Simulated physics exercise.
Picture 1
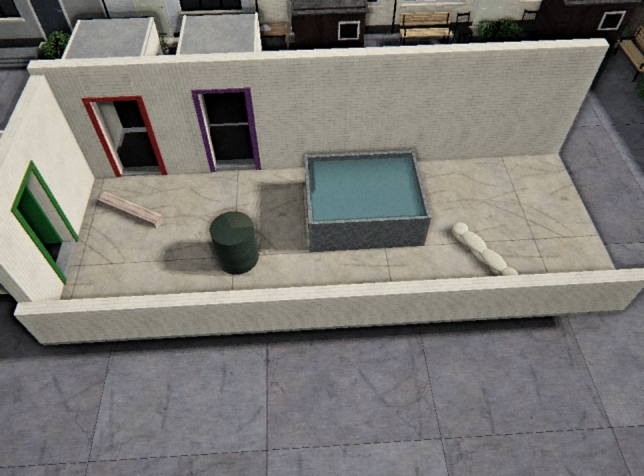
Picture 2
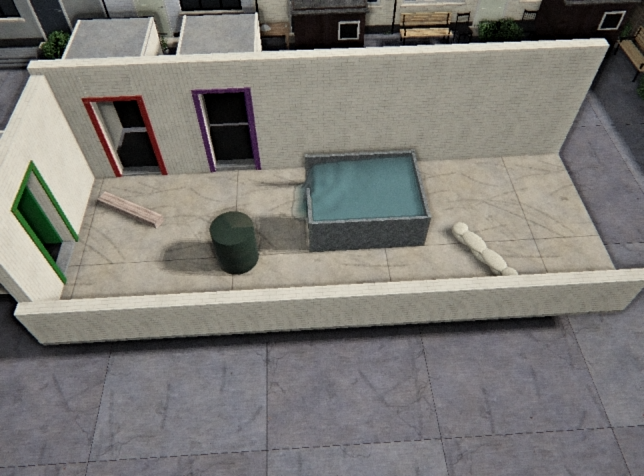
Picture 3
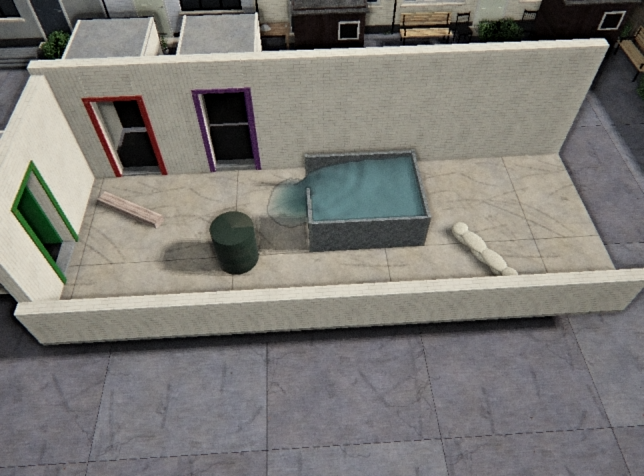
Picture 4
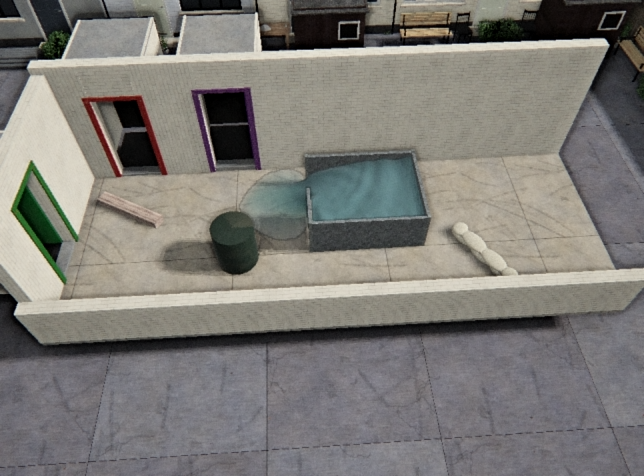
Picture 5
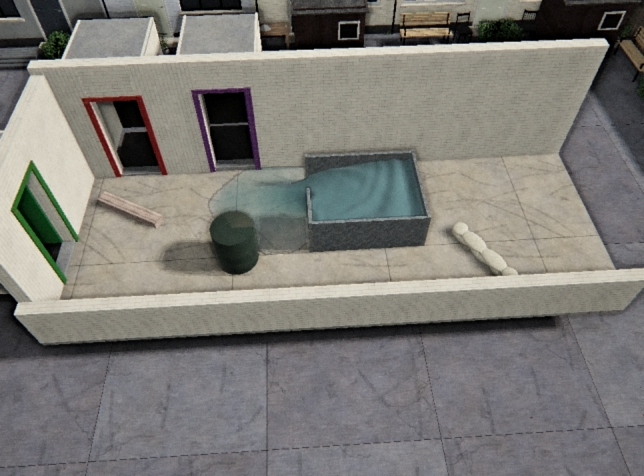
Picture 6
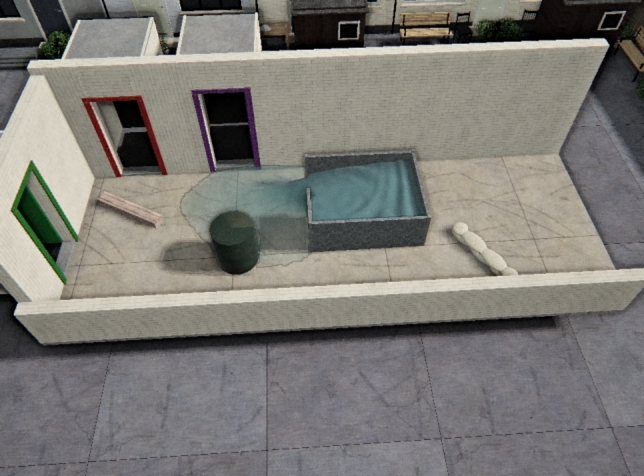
To begin with, still water fills a grey tank in a walled yard with red, purple and green doorways. Water then pours from the tank's left side and fans out across the paving, spreading leftward past the dark green cylinder, while the cylinder, plank and pale lumpy object stay put.
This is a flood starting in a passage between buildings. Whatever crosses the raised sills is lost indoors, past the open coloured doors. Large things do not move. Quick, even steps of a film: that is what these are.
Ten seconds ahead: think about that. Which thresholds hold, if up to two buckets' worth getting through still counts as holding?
The red door does not hold; the green door does not hold; the purple door does not hold.
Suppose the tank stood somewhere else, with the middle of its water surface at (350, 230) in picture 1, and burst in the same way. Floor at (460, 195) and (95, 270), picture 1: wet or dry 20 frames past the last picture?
I'd say still dry for the first and swamped for the second.
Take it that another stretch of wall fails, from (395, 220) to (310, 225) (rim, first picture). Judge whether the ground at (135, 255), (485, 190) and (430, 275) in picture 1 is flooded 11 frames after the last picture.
Submerged, bone-dry, submerged.
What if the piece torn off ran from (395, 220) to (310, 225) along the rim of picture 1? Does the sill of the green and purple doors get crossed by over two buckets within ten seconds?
For the green door, it overshoots; for the purple door, it sits short of it.
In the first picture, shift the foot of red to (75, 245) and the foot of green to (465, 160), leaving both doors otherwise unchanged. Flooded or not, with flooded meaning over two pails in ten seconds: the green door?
So the green door comes in low, it seems.
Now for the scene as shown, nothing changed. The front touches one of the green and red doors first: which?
My pick is the door marked red.
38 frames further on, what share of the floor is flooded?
My guess is around 55 in a hundred.
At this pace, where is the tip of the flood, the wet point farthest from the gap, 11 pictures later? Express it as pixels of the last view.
The farthest point of the front sits at (56, 315).
A moment on, water covers 25 % of the floor; the red door wet at the sill, nothing in, the green door not reached, the purple door under two buckets in.
Next, water covers 40 % of the floor; the red door under two buckets in, the green door under two buckets in, the purple door over two buckets in.
Then, water covers 45 % of the floor; the red door far over two buckets in, the green door far over two buckets in, the purple door over two buckets in.
Later, water covers 55 % of the floor; the red door far over two buckets in, the green door far over two buckets in, the purple door over two buckets in.
In the end, water covers 70 % of the floor; the red door far over two buckets in, the green door far over two buckets in, the purple door over two buckets in.
